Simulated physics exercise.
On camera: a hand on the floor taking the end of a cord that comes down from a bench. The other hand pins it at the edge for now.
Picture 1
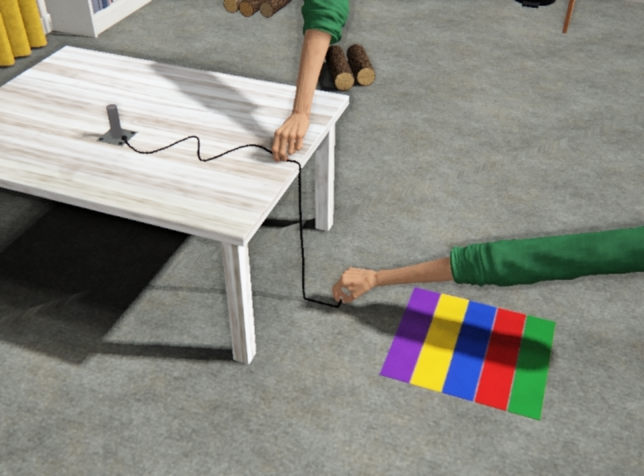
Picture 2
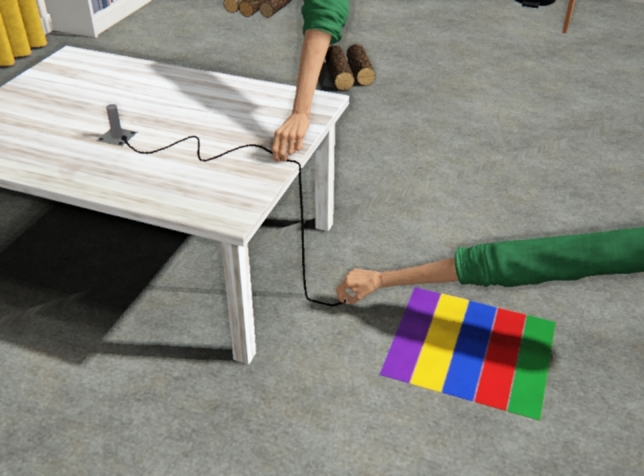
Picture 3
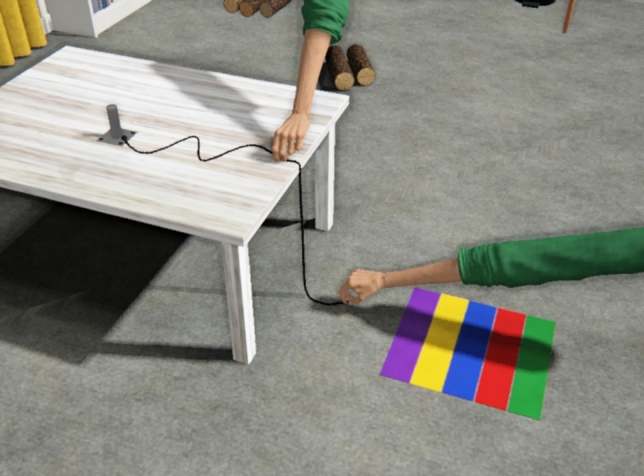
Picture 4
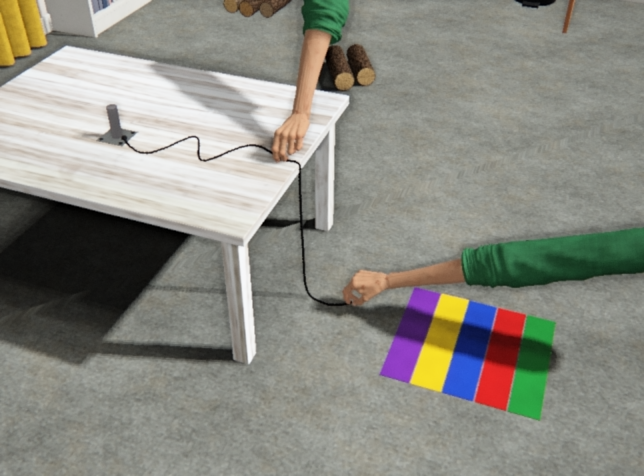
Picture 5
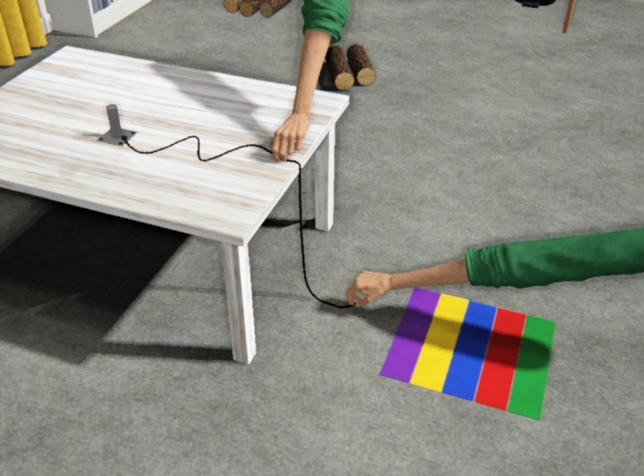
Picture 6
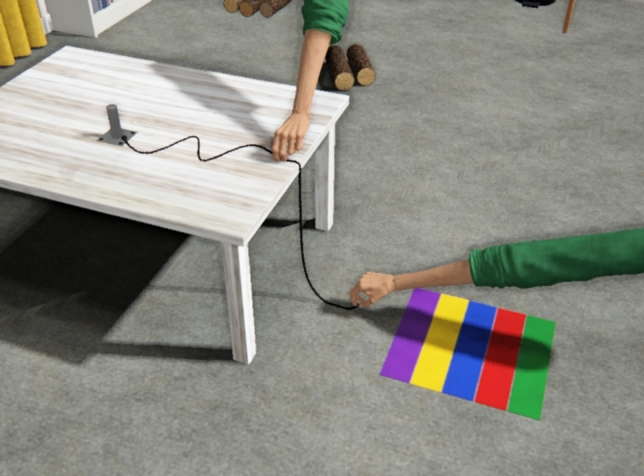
Beside a white table, a hand slowly draws a dark cord's end slightly right.
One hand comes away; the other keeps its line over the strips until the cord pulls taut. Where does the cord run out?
It halts on the green strip.
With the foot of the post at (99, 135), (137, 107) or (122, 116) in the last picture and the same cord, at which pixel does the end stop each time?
Try by try, around (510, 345), (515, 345) and (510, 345).
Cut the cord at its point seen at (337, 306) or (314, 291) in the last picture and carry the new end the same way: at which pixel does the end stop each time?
In that order: (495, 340) and (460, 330).
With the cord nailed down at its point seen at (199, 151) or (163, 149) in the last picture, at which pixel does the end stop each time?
The places are (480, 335) and (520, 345).
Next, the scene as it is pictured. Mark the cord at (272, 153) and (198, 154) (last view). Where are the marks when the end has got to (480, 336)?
They go to (308, 206) and to (247, 157).
A little later, end near (480, 336); over blue.
Next, end near (515, 345); over red.
When it is tight, end near (536, 350); over green. Over green.
